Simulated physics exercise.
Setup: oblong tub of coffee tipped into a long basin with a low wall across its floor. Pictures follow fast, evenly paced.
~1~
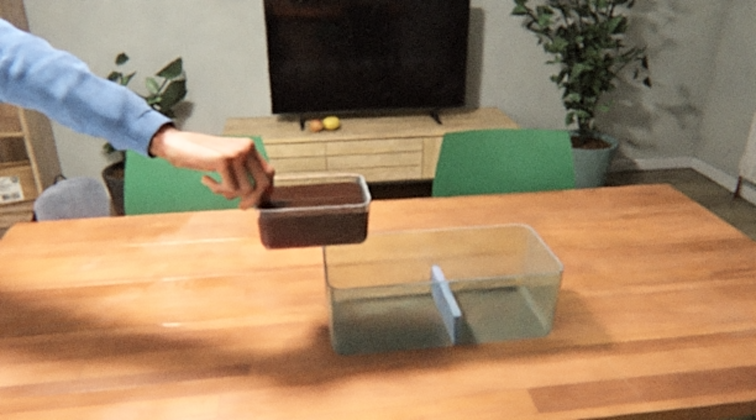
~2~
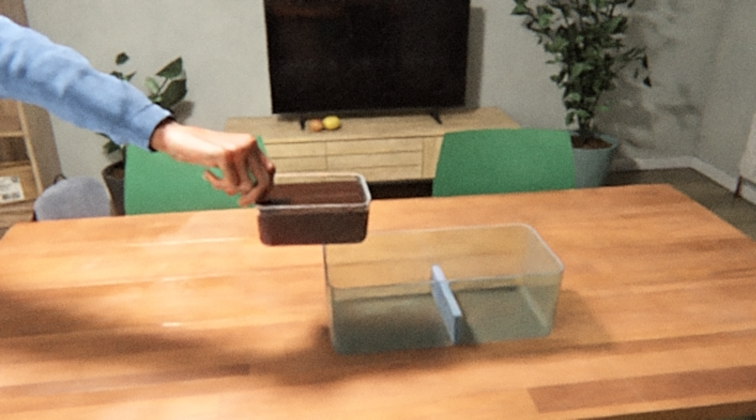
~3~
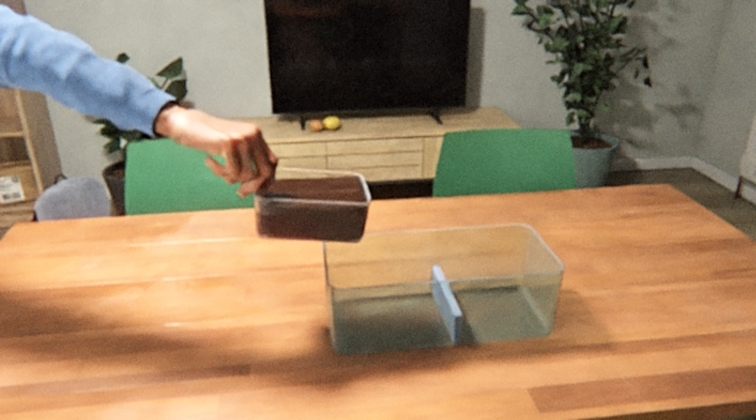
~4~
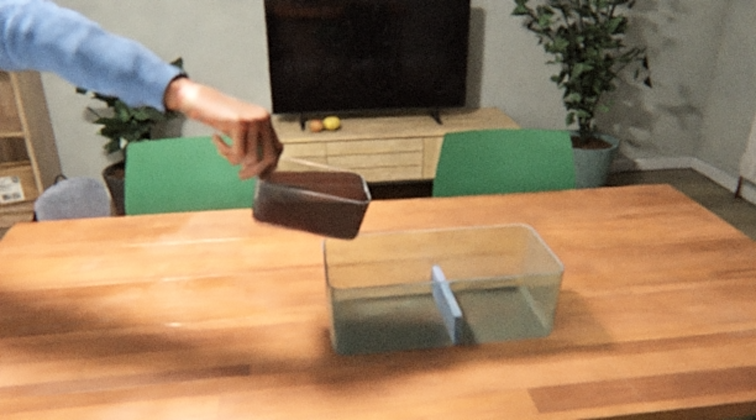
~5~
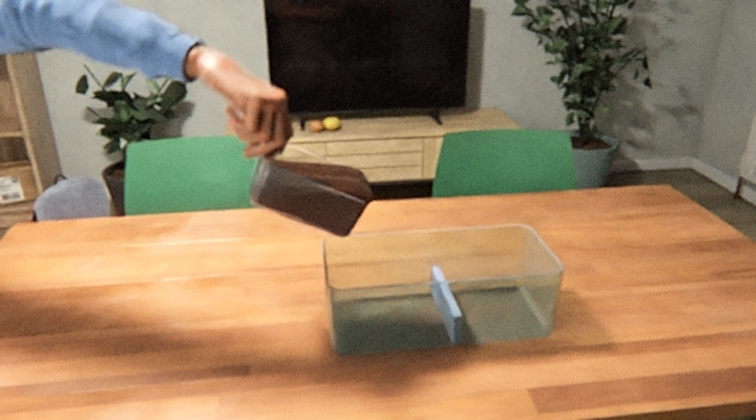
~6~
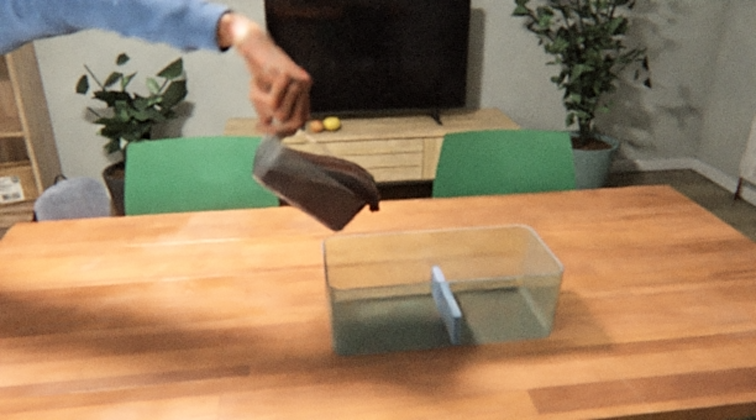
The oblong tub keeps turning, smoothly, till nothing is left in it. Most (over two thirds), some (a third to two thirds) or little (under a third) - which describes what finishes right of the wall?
Some.
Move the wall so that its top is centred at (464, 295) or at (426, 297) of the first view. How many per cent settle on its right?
15 % then 60 %, approximately.
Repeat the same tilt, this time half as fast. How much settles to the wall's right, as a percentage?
Roughly 45 in a hundred.
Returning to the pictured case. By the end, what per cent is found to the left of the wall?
Share approx. 45 %.
A moment on, the oblong tub is tipped right over and 15 per cent is still to pour, 22 is left of the wall and 0 right of it.
Next, the oblong tub is tipped right over and 0 per cent is still to pour, 33 is left of the wall and 57 right of it.
Then the oblong tub is tipped right over and 0 per cent is still to pour, 40 is left of the wall and 33 right of it.
Later the oblong tub is tipped right over and 0 per cent is still to pour, 46 is left of the wall and 46 right of it.
In the end 46 per cent lies left of the wall, 46 right of it and 8 outside.
